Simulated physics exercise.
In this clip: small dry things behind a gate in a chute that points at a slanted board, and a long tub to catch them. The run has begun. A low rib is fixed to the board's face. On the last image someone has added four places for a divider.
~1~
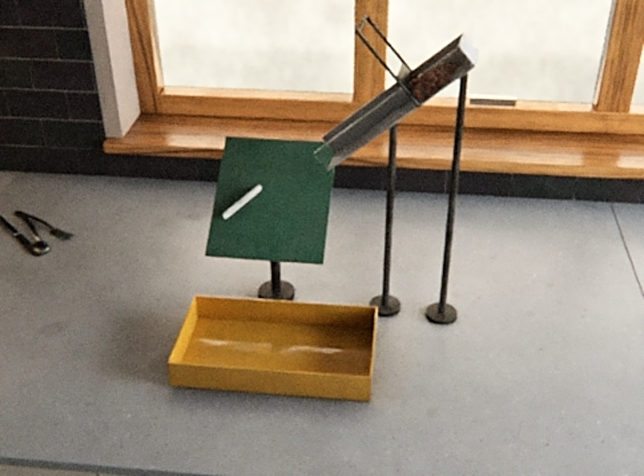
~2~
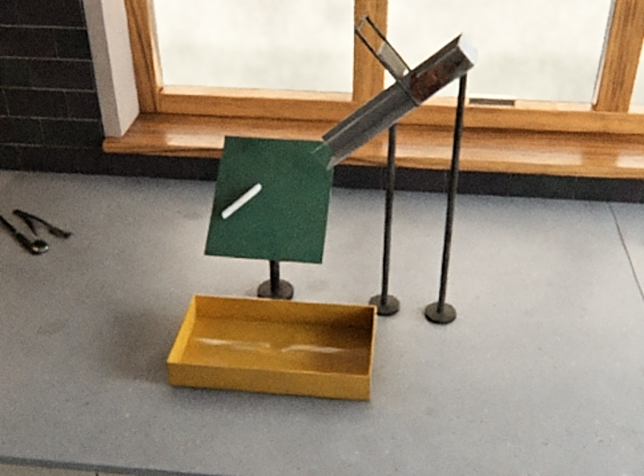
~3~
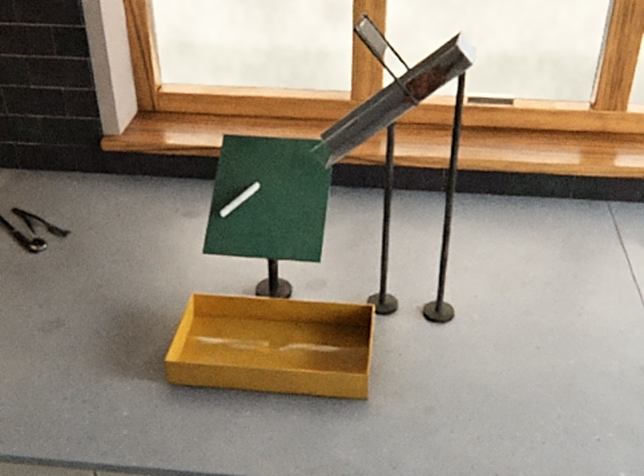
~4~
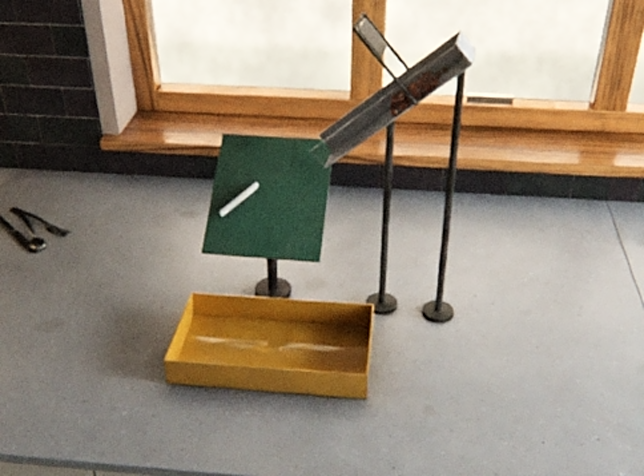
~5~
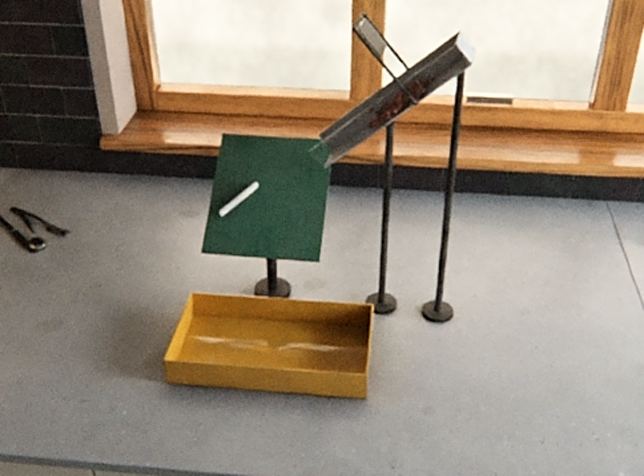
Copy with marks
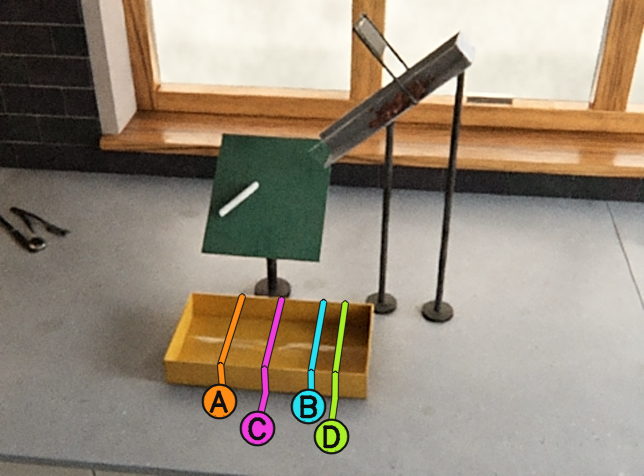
Small reddish-brown bits slid down and leftward along a raised metal chute, spreading out to about halfway along it, while the slanted green board with its white strip and the empty yellow tub stayed still.
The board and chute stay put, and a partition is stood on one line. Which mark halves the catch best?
Line A.
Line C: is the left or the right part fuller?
More lands on the left.
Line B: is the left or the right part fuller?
Left.
On the marked copy, line A crosses the front rim at (220, 364); line B crosses the front rim at (311, 371); line C crosses the front rim at (264, 367); line D crosses the front rim at (335, 373).
Choosing A, of what is caught, roughly two thirds on the left of the divider, roughly a third on the right.
Choosing B, of what is caught, every piece on the left of the divider, not one piece on the right.
Choosing C, of what is caught, almost all on the left of the divider, about a tenth on the right.
Choosing D, of what is caught, every piece on the left of the divider, not one piece on the right.
